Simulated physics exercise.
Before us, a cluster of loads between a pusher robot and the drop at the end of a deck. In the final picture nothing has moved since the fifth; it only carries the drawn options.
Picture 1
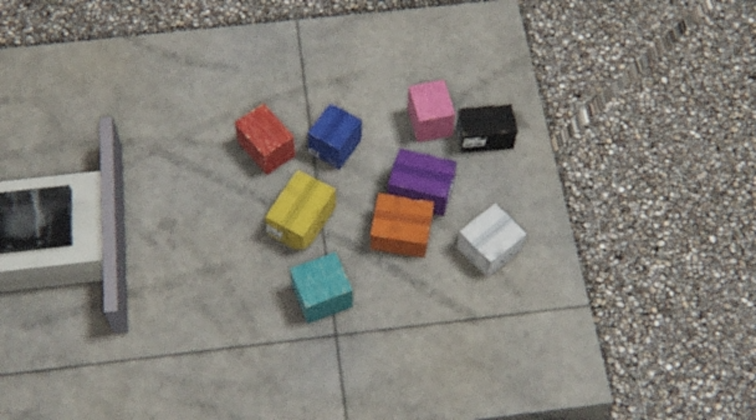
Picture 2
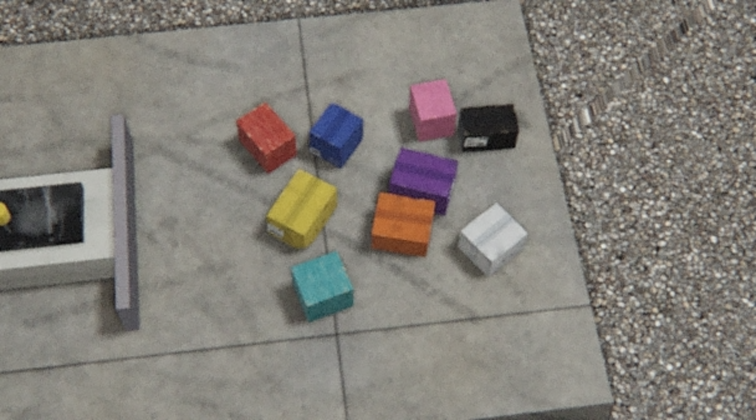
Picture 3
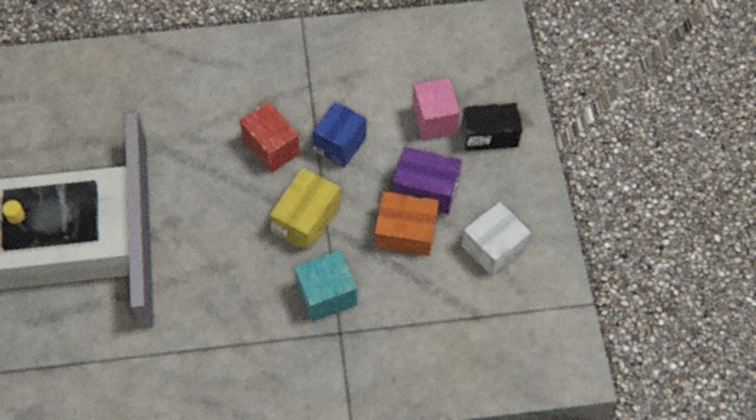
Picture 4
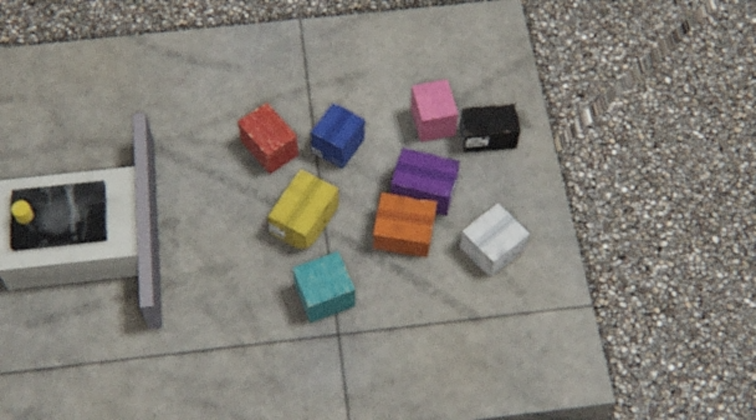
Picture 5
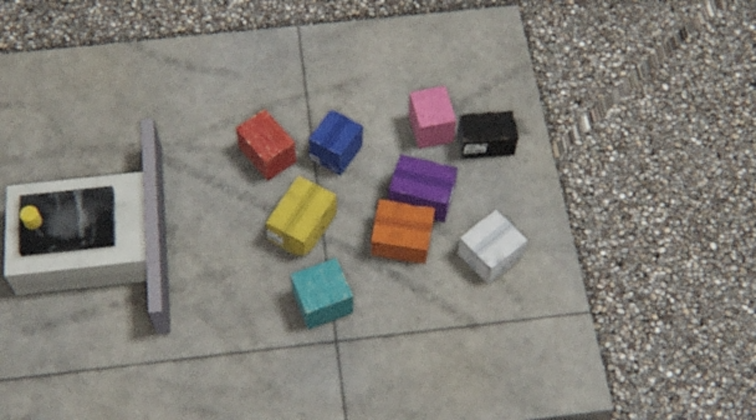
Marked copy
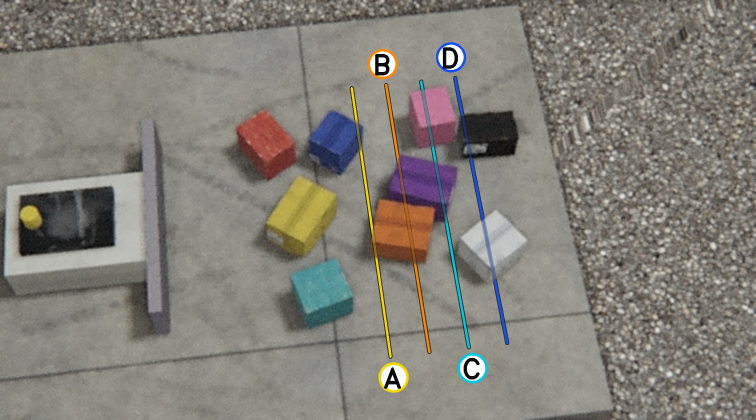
A white machine with a black top panel and a wide grey blade sits at the left of a grey slab bordered by speckled gravel, seen from above. Right of it lie red, blue, yellow, teal, purple, orange, pink, black and white blocks in a loose cluster. The machine advances steadily rightward, revealing a yellow knob, while the blocks stay put and the view jitters slightly.
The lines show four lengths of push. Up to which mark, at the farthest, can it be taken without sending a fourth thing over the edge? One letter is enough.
No farther than D.
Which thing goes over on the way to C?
The black box.
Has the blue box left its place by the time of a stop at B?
By then, yes.
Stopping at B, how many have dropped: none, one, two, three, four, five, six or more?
By then, none.
On the marked copy, A at (370, 214); B at (406, 210); C at (443, 206); D at (480, 202).
With D. Early on, robot (195, 206); red crate (290, 145); yellow box (314, 214).
Further on, robot (312, 194); black box (519, 135); white box (518, 254).
At the end, robot (405, 184); pink crate over the edge; black box over the edge; two fallen.
As for the rest, A is within the limit but short; B is within the limit but short; C is within the limit but short.
